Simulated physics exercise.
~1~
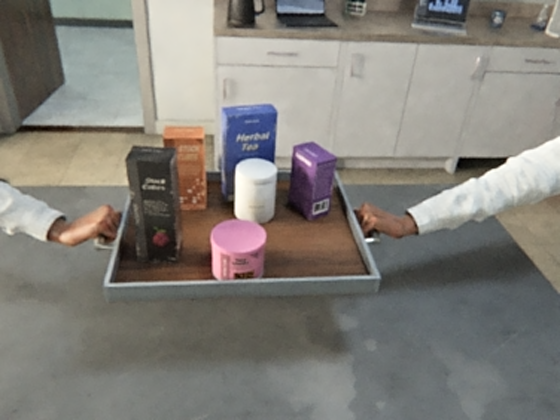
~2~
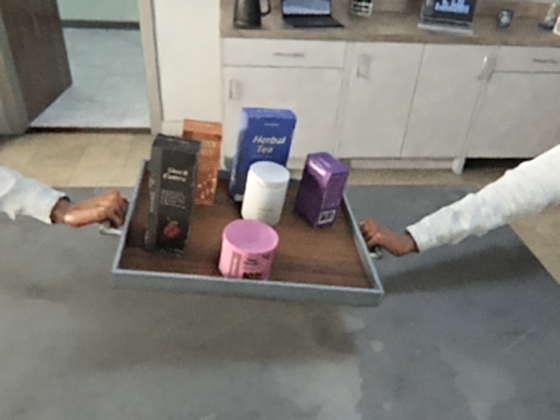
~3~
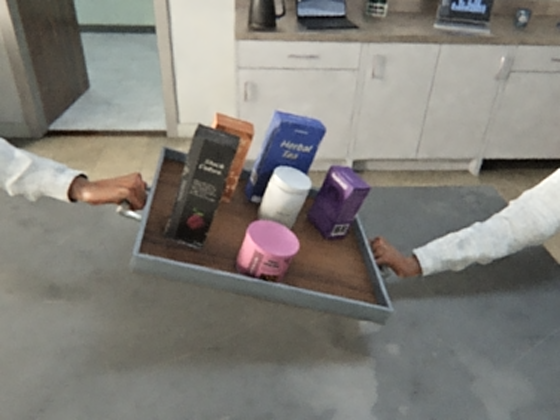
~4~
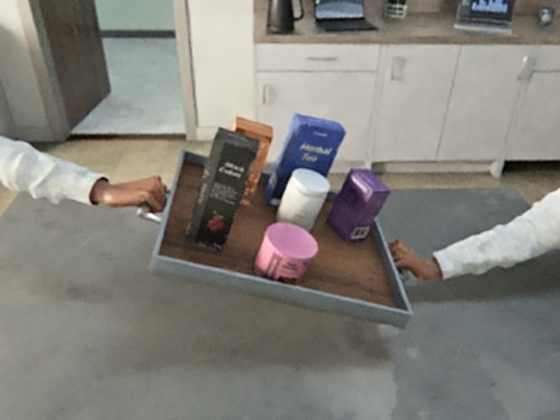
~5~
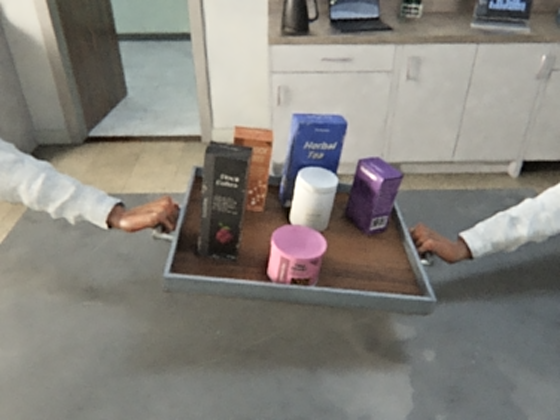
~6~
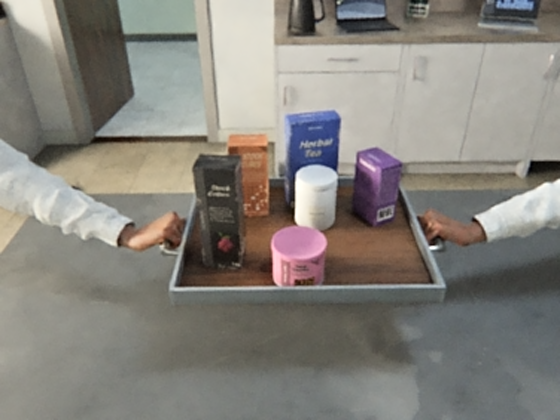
In a kitchen, two hands tilting a tray of cartons and tubs down to the right, then levelling it, everything still upright.
